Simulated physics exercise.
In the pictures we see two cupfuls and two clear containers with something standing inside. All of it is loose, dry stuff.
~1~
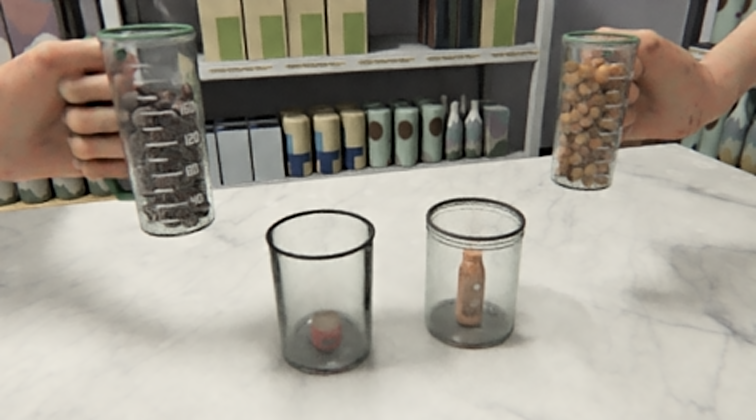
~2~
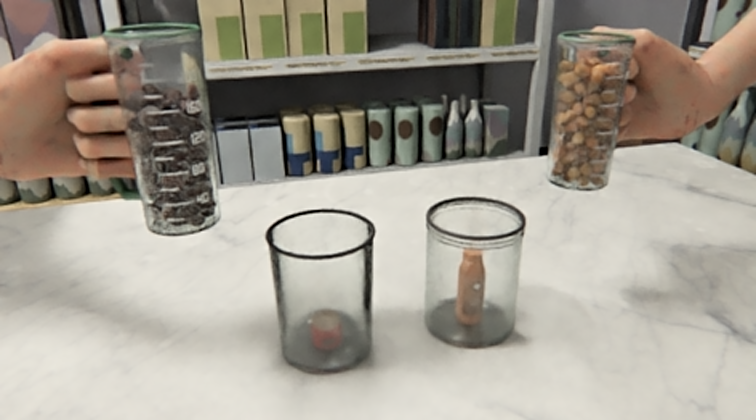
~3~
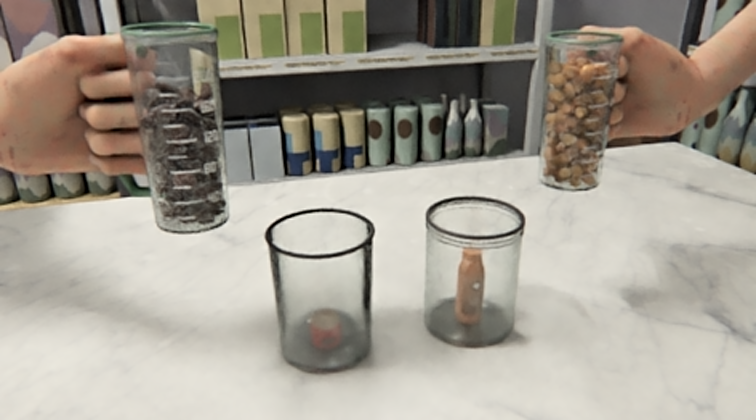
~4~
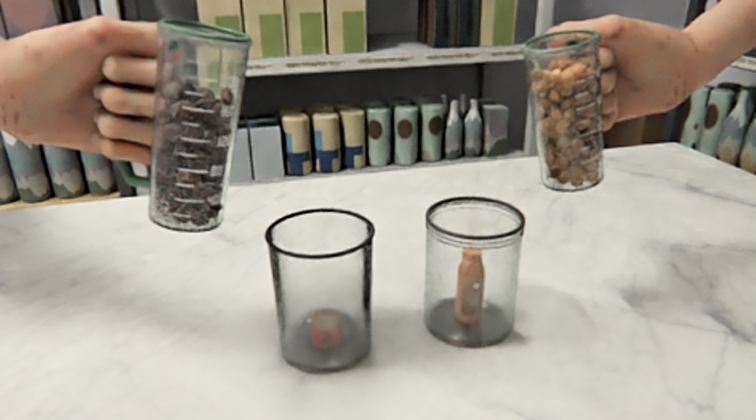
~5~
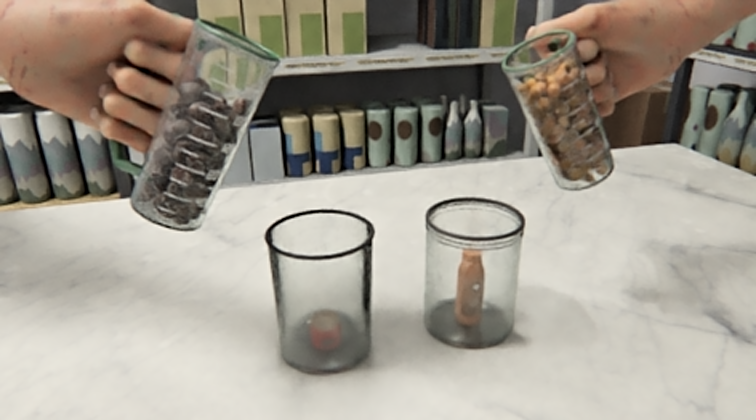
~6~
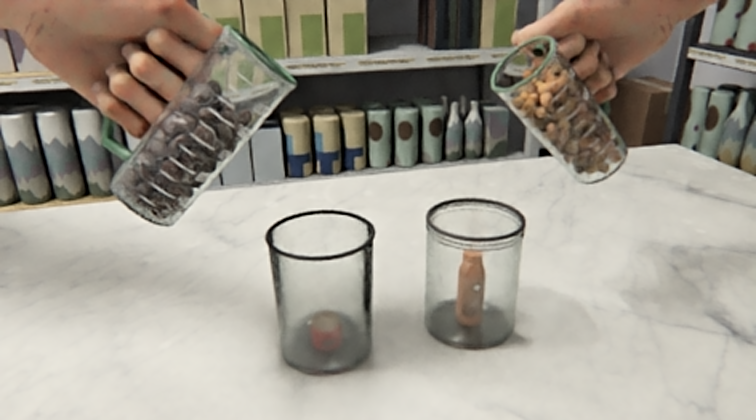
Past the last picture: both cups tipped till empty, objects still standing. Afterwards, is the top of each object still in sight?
Result: Left thing: I think it will be smothered completely; right thing: I think it will rise above the heap.
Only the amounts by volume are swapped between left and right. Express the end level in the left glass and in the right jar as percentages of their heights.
Left: 45 %. Right: 45 %.
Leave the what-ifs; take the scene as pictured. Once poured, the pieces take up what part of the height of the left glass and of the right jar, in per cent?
Left: Roughly 45 %, right: 45 %.
Then, 0.33 s past the last view, left glass empty, all of its cupful still in the cup; right jar empty, all of its cupful still in the cup.
Then, 0.68 s past the last view, left glass nearly empty, nearly all of its cupful still in the cup; right jar nearly empty, nearly all of its cupful still in the cup.
Then, 1.10 s past the last view, left glass a third full, a small part of its cupful still in the cup; right jar a third full, a small part of its cupful still in the cup.
Finally, left glass half full (surface near (324, 293)), nothing beside it; right jar half full (surface near (472, 275)), one piece on the table; the left thing is covered; the right thing is still showing.
